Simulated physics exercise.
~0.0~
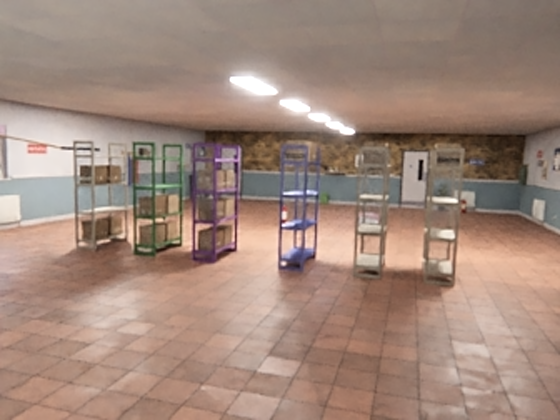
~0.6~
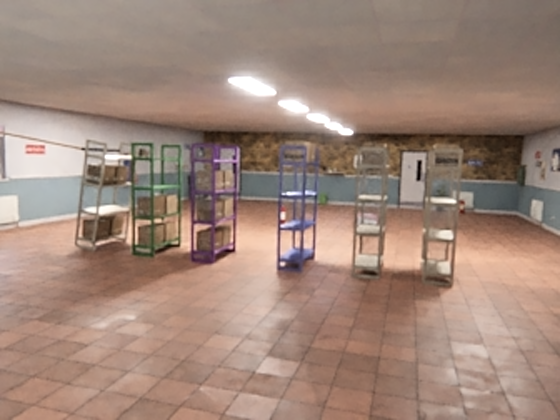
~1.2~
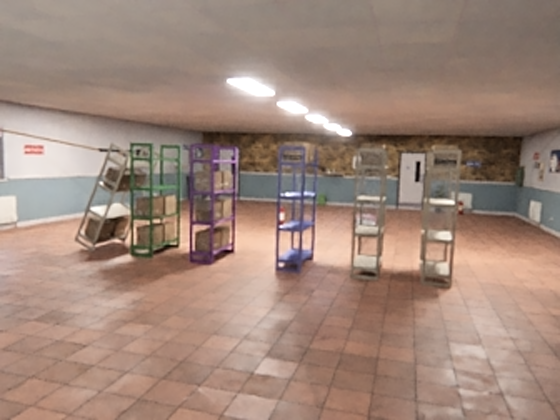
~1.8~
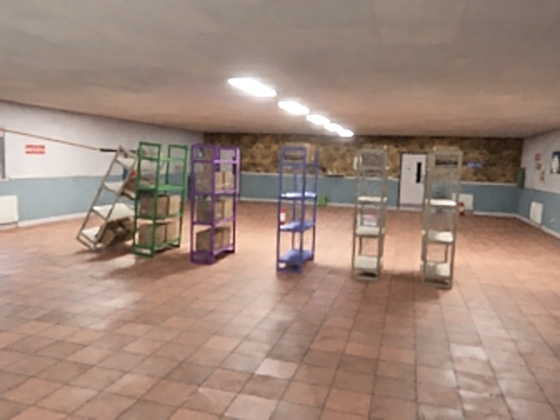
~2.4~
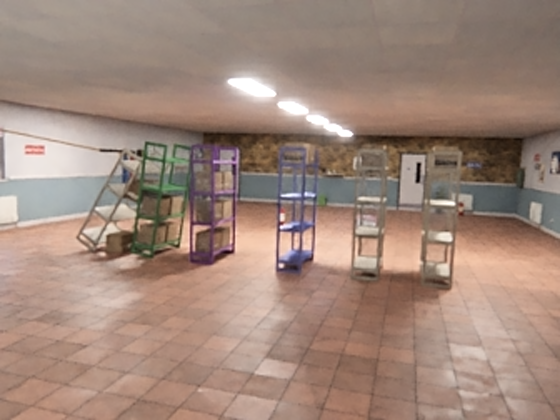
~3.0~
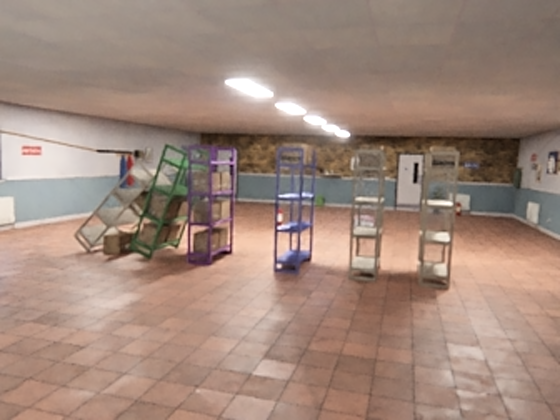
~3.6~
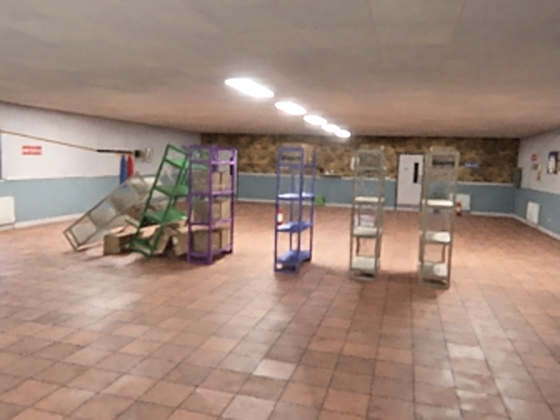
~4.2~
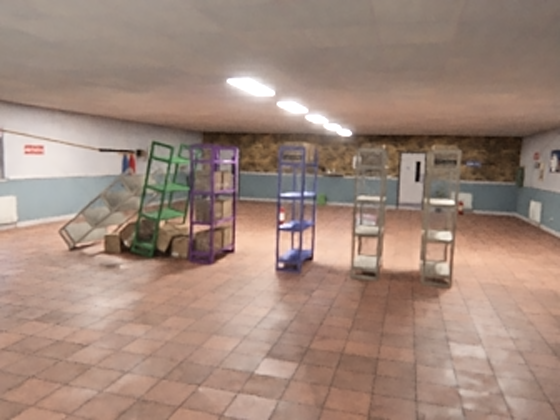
We see a row of shelving racks in a tiled room as a pole pushes the leftmost one over to the right against the green rack, which tilts toward the purple one while boxes spill, and the first rack slides down to rest slanted as the others stay upright.
